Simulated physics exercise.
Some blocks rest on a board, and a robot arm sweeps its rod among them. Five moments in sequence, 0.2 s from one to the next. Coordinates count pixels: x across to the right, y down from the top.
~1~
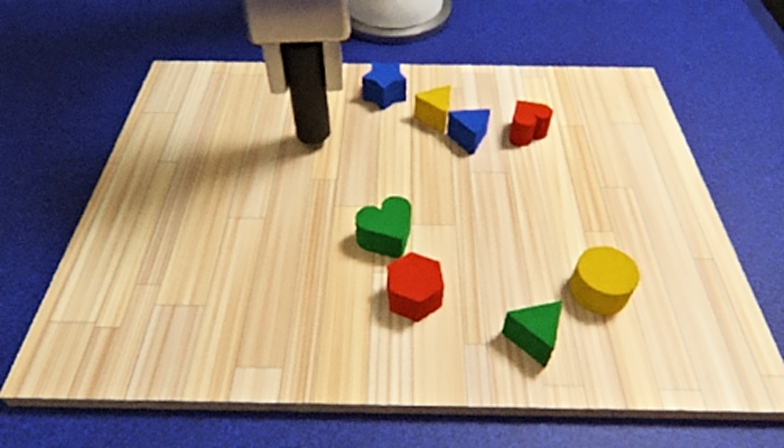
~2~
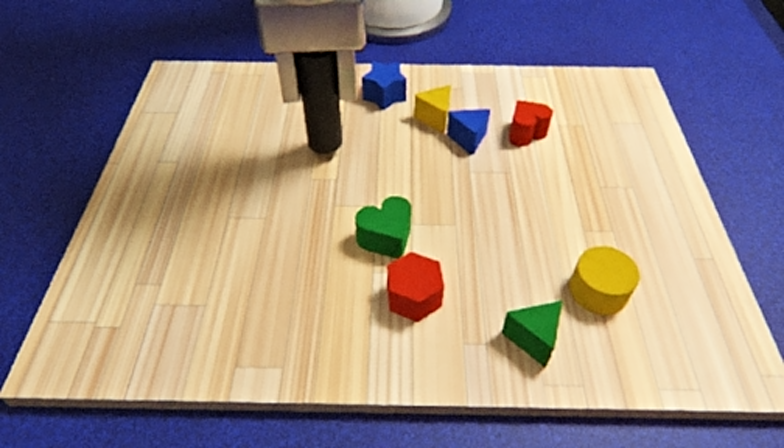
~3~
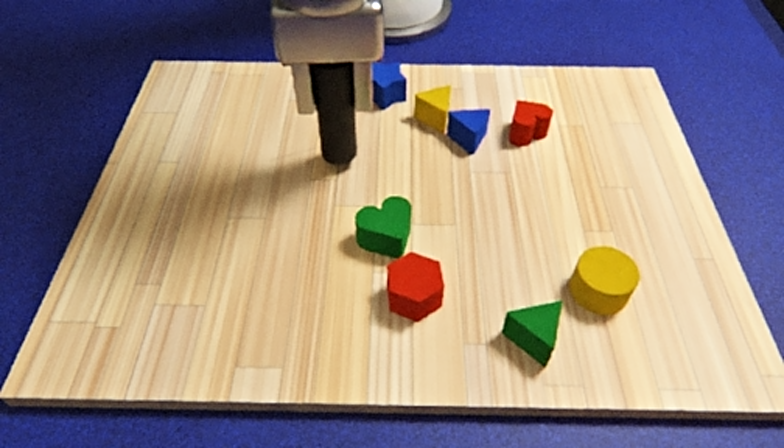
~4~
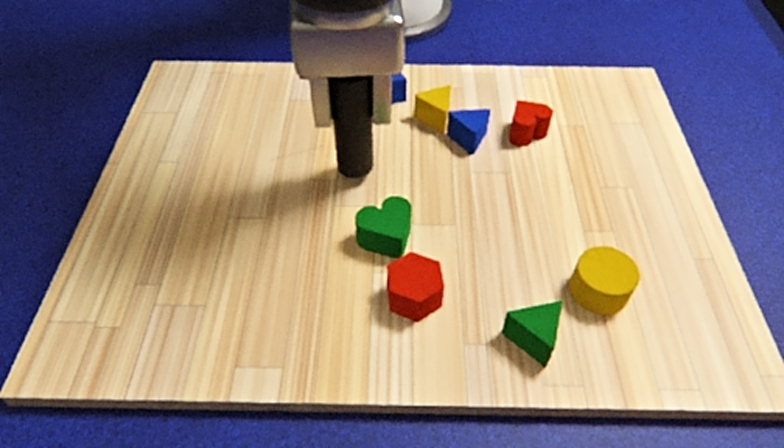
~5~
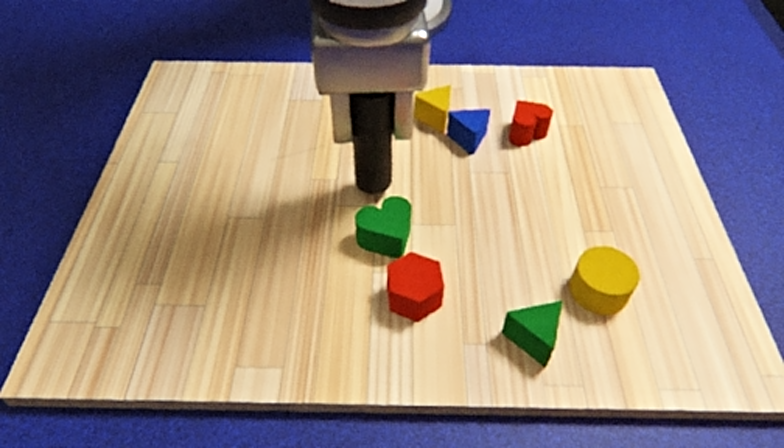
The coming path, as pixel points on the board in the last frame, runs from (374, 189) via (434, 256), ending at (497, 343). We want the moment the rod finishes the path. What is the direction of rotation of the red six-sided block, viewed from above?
Looking down, my answer is that the red six-sided block rotates anticlockwise.
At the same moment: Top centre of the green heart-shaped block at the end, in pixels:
Answer: (393, 244).
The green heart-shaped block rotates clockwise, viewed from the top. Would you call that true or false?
True
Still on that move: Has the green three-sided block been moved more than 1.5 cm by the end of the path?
The answer is no.
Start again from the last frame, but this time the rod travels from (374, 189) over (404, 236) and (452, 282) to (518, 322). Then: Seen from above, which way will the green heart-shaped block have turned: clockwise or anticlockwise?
Answer: Clockwise.
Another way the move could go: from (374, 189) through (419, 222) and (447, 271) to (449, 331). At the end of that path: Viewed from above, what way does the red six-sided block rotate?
From the top: Clockwise.
What follows on the original path. One third of the way, rod (414, 224); green heart-shaped block (392, 237), turned 60° clockwise.
Two thirds of the way, rod (456, 275); green heart-shaped block (393, 244), turned 95° clockwise; red six-sided block (413, 289), turned 20° anticlockwise.
At the end, rod (499, 335); green heart-shaped block (393, 244), turned 95° clockwise; red six-sided block (413, 289), turned 20° anticlockwise; green three-sided block (556, 327), turned 35° anticlockwise.
